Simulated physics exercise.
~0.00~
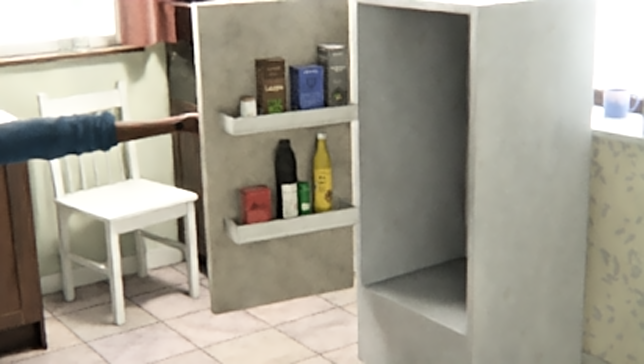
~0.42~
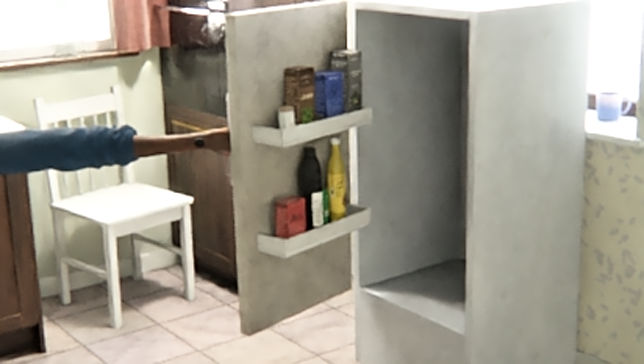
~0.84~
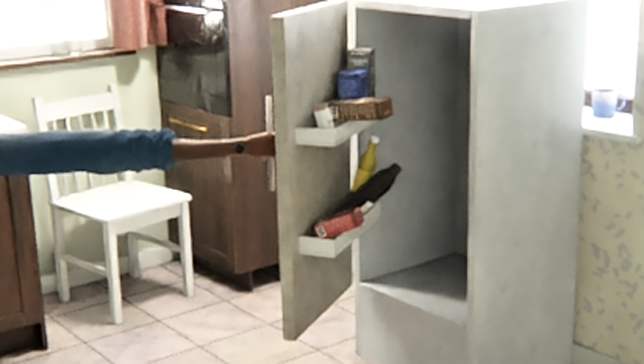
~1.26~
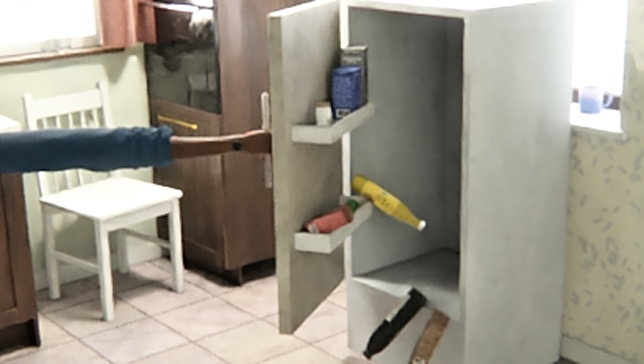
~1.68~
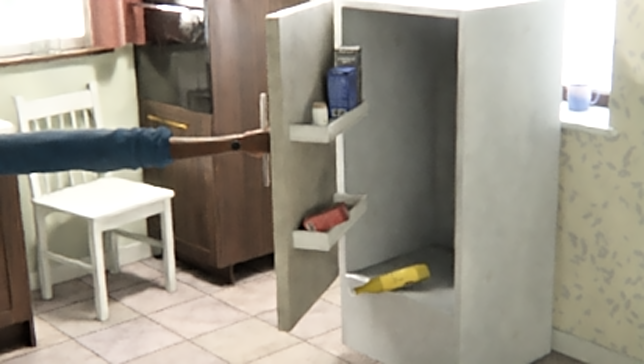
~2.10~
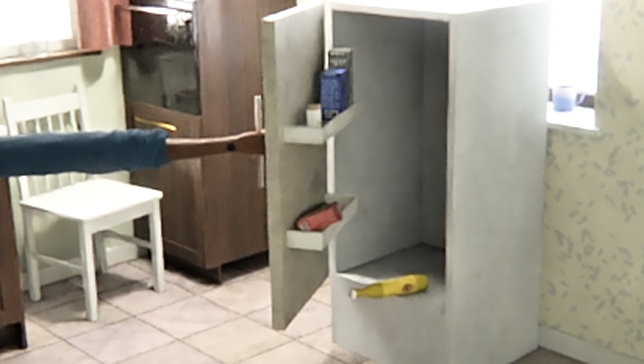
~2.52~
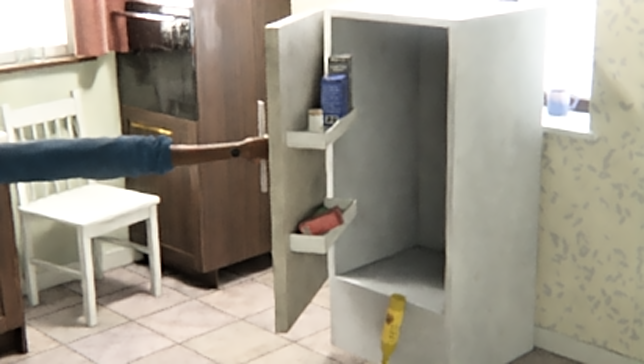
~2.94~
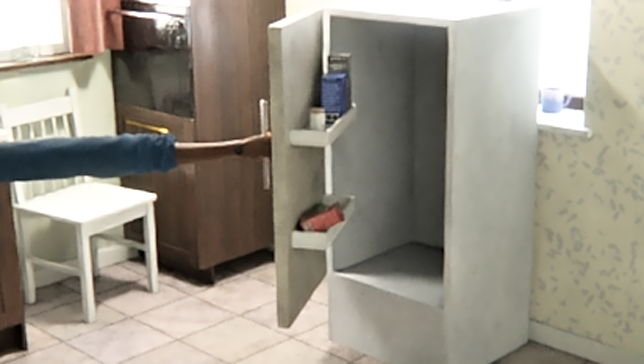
An arm in a blue sleeve swung a grey pantry door partway shut and stopped it, toppling things on its racks; a brown carton, a dark bottle and a yellow bottle tumbled out, leaving the red carton on its side and a few others standing.
